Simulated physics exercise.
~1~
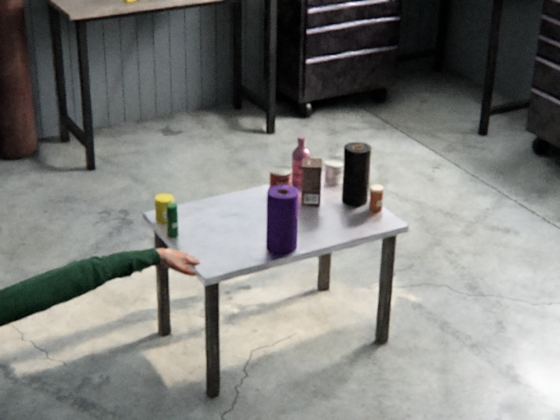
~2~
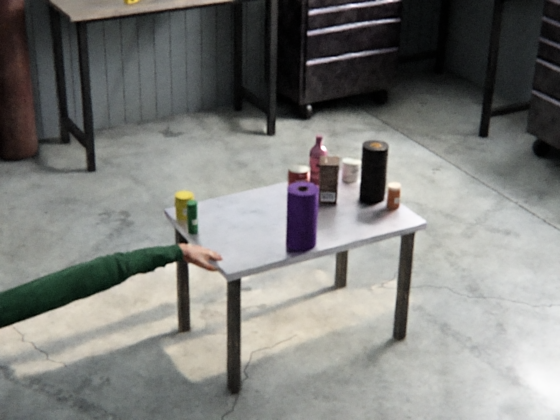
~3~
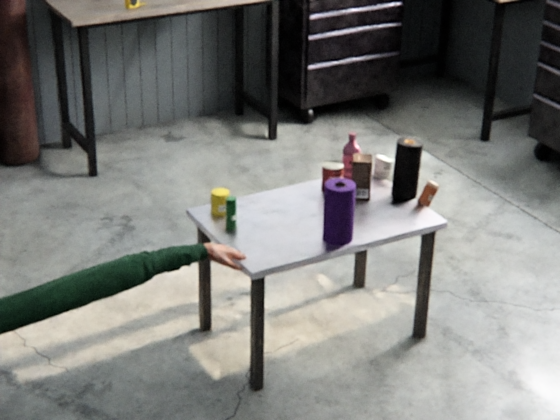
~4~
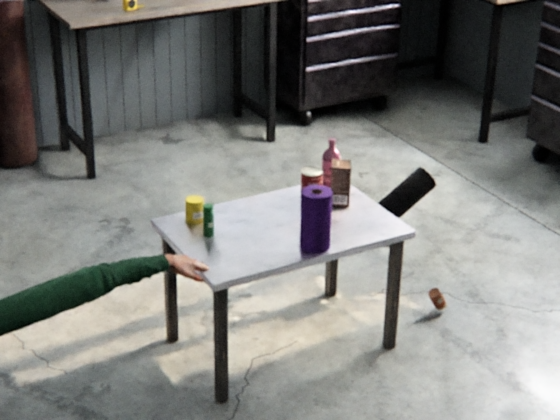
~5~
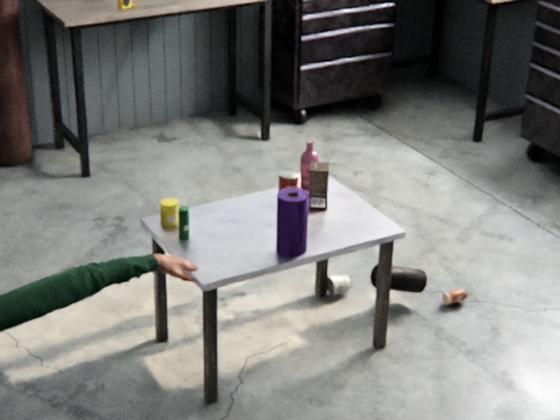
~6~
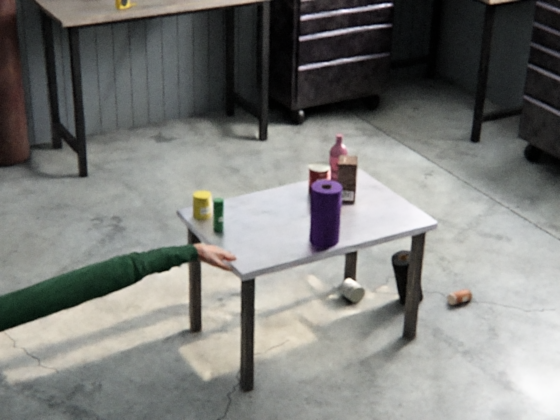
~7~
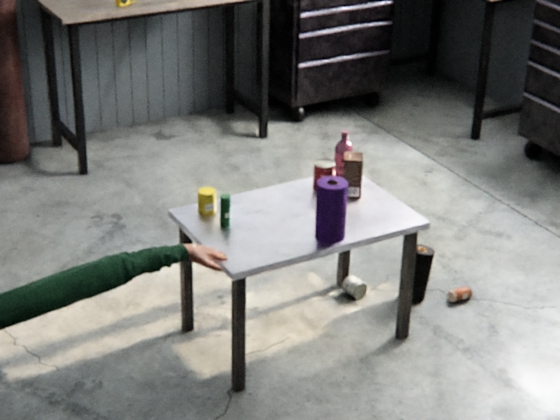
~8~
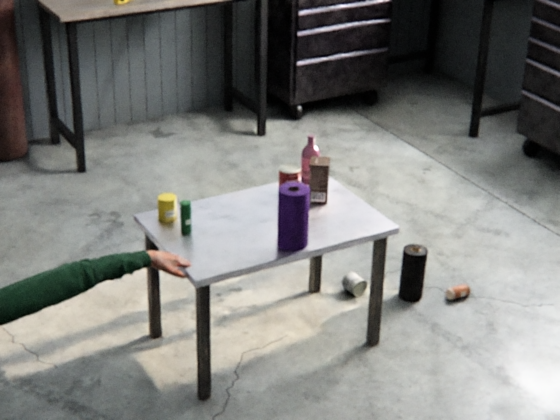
A green-sleeved arm reaches from the left to grip a pale work table on a concrete workshop floor, seen from above by a slightly swaying camera. Yellow and green containers stand on the left, a purple roll in front, and a pink bottle, red tin, brown carton, white tin, black roll and orange shaker toward the right. The hand moves the table right, and the orange shaker tilts. As it jerks back left, the shaker, black roll and white tin drop off the far right side. The table slides right and left again, while the remaining items stay standing on top and the fallen three rest on the floor.
